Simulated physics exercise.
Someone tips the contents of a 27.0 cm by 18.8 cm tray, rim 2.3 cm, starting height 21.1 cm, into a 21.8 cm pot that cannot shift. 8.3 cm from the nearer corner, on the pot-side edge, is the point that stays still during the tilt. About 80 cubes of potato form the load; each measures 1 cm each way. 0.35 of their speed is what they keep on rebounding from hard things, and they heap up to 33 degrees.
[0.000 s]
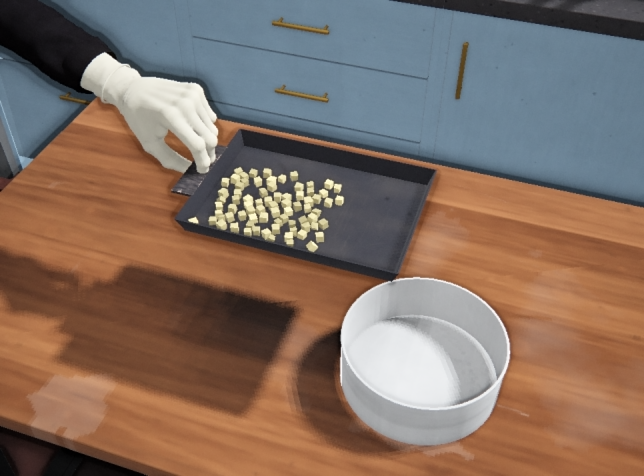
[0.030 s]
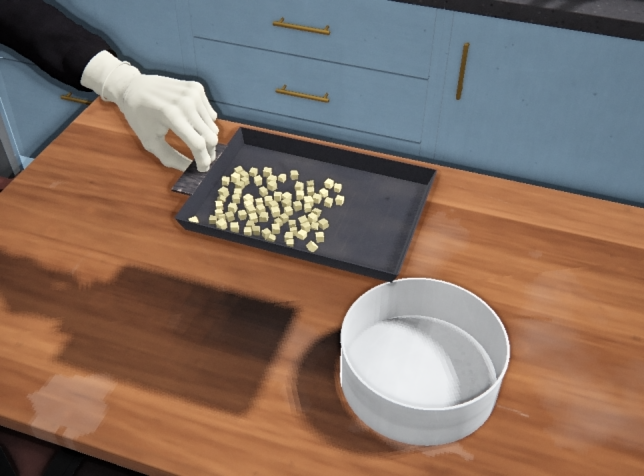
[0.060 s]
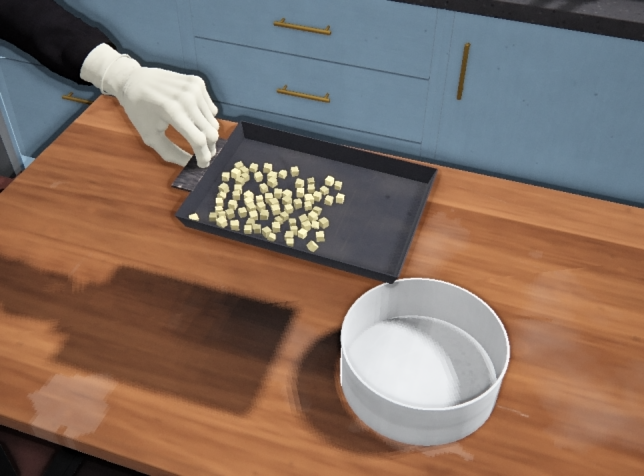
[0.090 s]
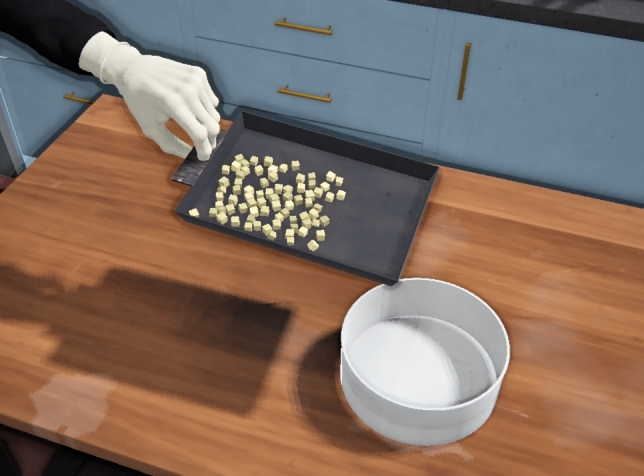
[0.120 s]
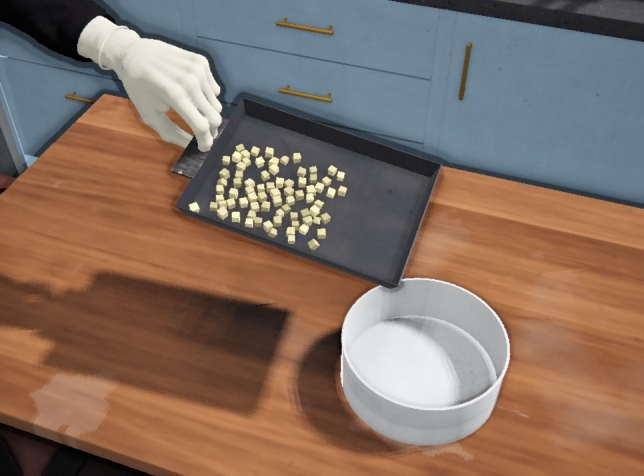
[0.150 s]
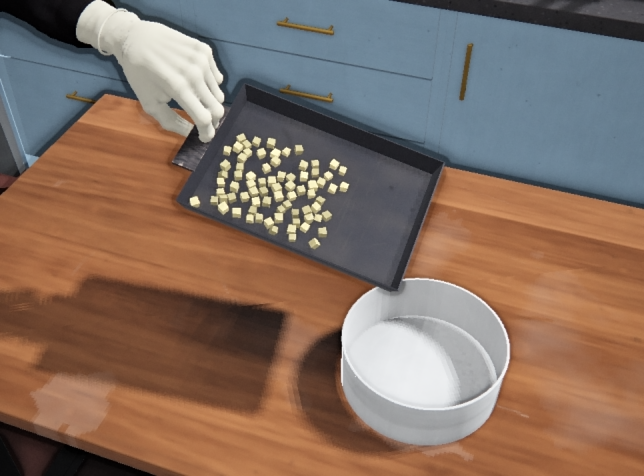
The clip opens on a white-gloved hand gripping a dark tray of small pale cubes above a wooden counter, beside an empty round white pot. The hand then gradually tilts the tray, raising its far side while the near right corner dips slightly toward the pot's rim.
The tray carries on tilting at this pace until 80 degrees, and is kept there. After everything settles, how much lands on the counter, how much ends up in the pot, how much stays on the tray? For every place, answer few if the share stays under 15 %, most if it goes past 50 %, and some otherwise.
Shares - counter: Some; pot: Most; tray: Few.
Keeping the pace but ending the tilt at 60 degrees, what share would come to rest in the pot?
55 percent.
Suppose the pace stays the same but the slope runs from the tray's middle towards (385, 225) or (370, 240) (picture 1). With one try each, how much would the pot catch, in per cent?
Estimate: Some 70 % and some 90 % respectively.
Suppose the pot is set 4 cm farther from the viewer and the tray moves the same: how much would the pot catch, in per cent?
With that change it comes to something like 35 in a hundred.
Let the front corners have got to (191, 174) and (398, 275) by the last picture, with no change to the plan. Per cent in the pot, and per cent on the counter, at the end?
Pot 90 % / counter 10 %.
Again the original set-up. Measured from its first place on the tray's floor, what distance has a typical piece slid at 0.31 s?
It has moved some 0 cm from its start.
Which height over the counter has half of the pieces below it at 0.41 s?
The halfway line is at about 28 cm.
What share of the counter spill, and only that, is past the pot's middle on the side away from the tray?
That works out to about 40 percent.
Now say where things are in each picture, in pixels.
In the first frame, tray tilt 0 degrees, front corners at (183, 216) and (393, 267); middle of the pieces at (273, 207); pot at (425, 338).
In the second frame, tray tilt 1 degrees, front corners at (183, 215) and (393, 268); middle of the pieces at (274, 206).
In the third frame, tray tilt 3 degrees, front corners at (184, 213) and (393, 271), lowest corner right front; middle of the pieces at (274, 203).
In the fourth frame, tray tilt 7 degrees, front corners at (184, 208) and (394, 274), lowest corner right front; middle of the pieces at (275, 199).
In the fifth frame, tray tilt 13 degrees, front corners at (184, 203) and (394, 278), lowest corner right front; middle of the pieces at (275, 194).
In the sixth frame, tray tilt 19 degrees, front corners at (185, 198) and (394, 283), lowest corner right front; middle of the pieces at (277, 189); pot at (425, 339). Its pace works out near 210 degrees a second.
Then, at 0.31 s, tilt 53 degrees; the tray holds 100 %, the pot 0 %.
After 0.41 s, tilt 73 degrees; the tray holds 100 %, the pot 0 %.
Then, at 0.65 s, tilt 80 degrees; the tray holds 5 %, the pot 50 %.
By 1.9 s all is still; counter 40 %, pot 60 %, tray 0 %.
